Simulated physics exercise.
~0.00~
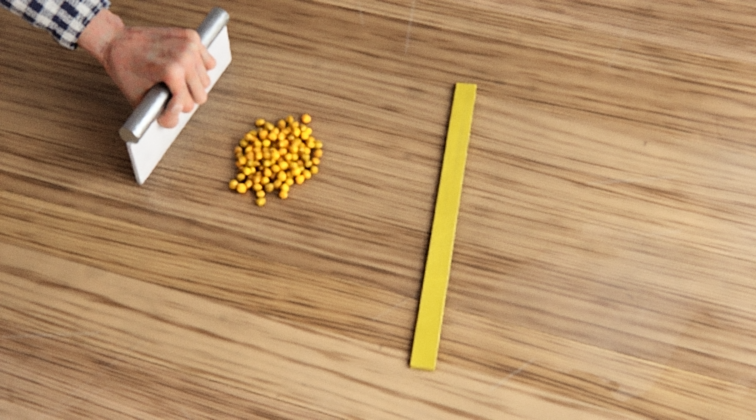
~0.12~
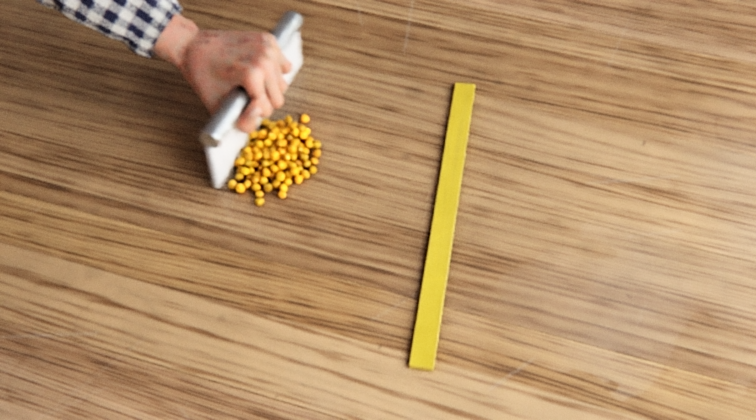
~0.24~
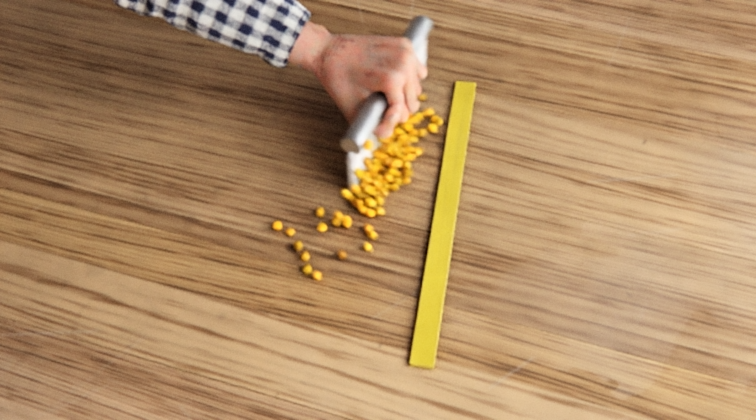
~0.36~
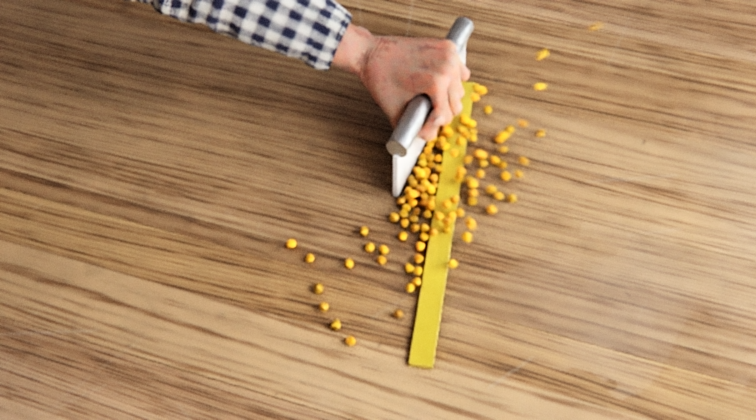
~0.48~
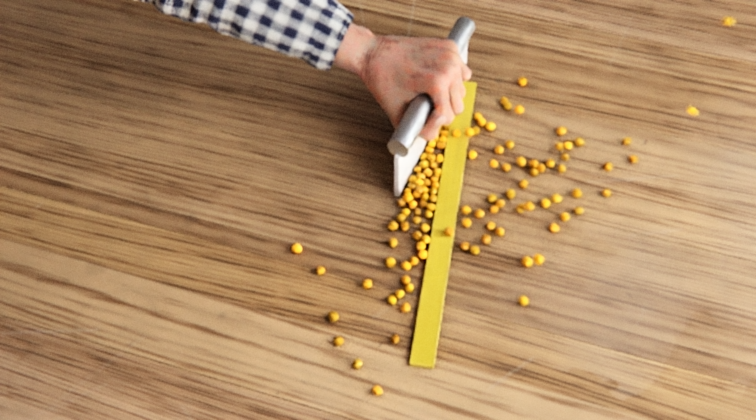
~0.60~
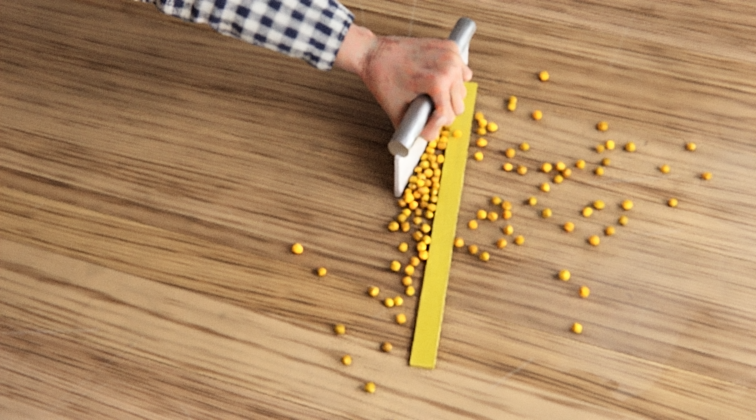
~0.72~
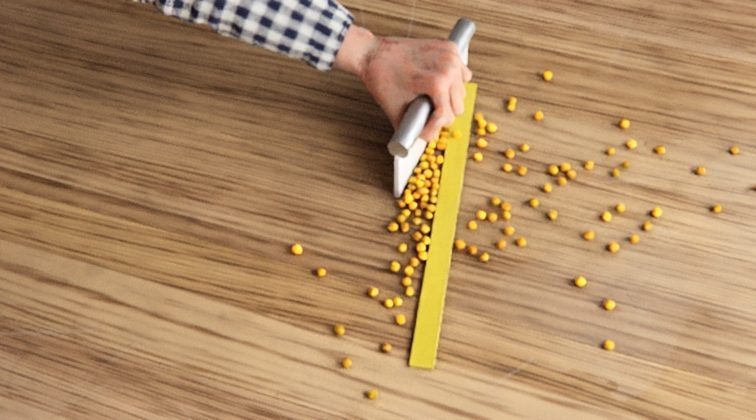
A hand holding a metal-handled scraper swept a pile of small yellow kernels rightwards across a wooden surface and stopped at a yellow strip, where many kernels stayed bunched by the blade while others scattered past the strip and came to rest.
